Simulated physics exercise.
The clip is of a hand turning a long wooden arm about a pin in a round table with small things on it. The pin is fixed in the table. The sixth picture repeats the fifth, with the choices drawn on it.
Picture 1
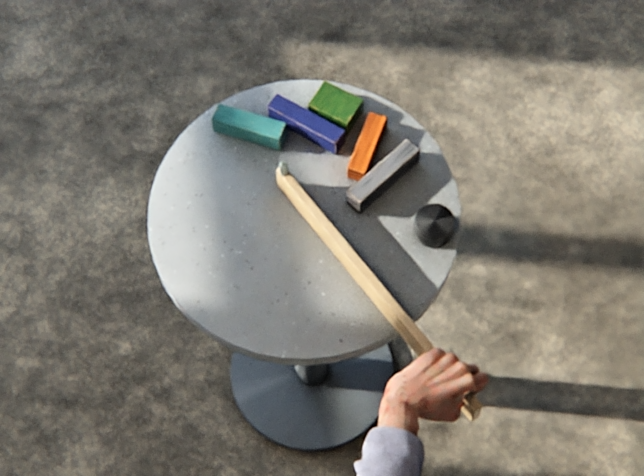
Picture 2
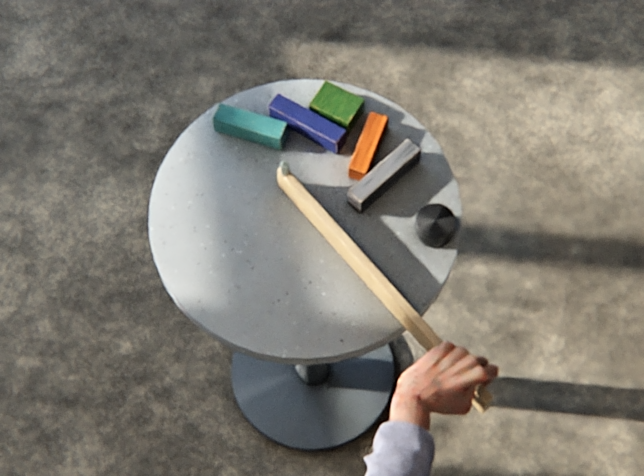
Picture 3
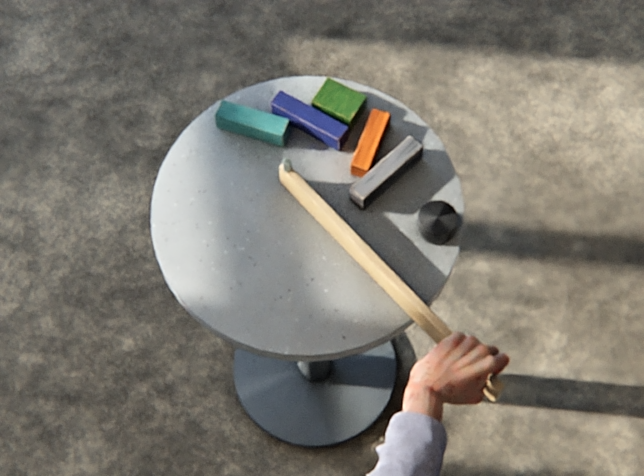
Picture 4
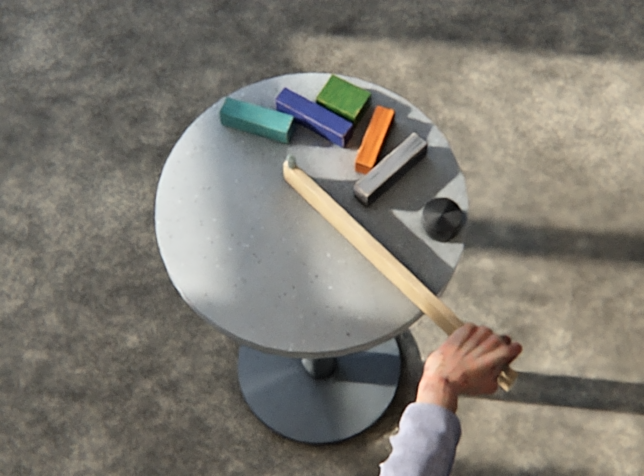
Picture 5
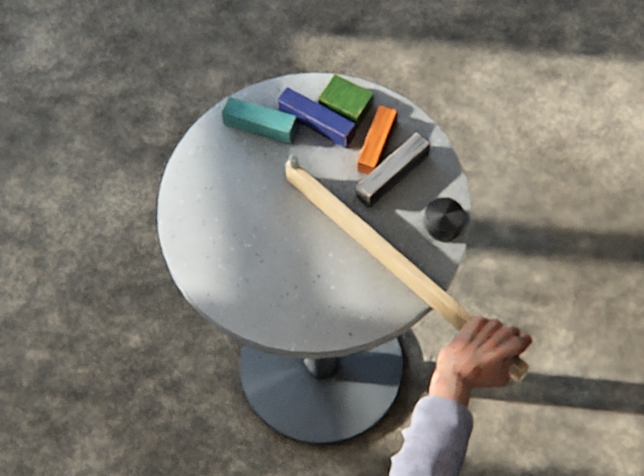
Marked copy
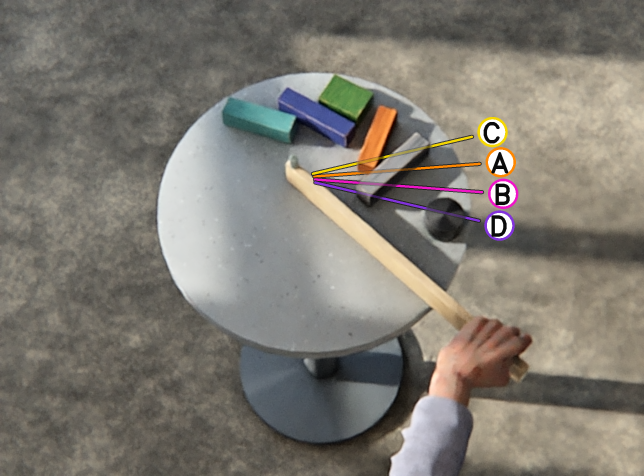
A hand gripped the end of a long wooden arm and swung it slightly to the right across a round grey table, while the colored blocks and dark tin on top stayed in place.
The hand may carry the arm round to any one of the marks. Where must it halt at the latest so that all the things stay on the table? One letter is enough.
B.
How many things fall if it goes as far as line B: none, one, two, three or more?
The count is none.
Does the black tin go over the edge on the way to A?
Yes.
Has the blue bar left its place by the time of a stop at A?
No.
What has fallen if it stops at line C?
The black tin.
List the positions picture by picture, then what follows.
The first picture shows green block (336, 108); black tin (434, 226); orange stick (367, 147).
The second picture shows arm (352, 247); blue bar (307, 124).
The third picture shows arm (358, 242); turquoise bar (253, 123).
The fourth picture shows arm (365, 236); black tin (442, 219).
The fifth picture shows arm (371, 233); blue bar (316, 117); grey stick (393, 170); turquoise bar (259, 120).
On the copy, A at (397, 170); B at (398, 186); C at (393, 155); D at (396, 202).
On B. First, arm (388, 212); black tin (444, 220); green block (346, 101).
Then, arm (398, 189); black tin (455, 192); grey stick (401, 160).
Finally, arm (400, 174); black tin (459, 168); grey stick (406, 152); nothing has fallen.
By contrast, A drops the black tin; C drops the black tin; D is safe but short.
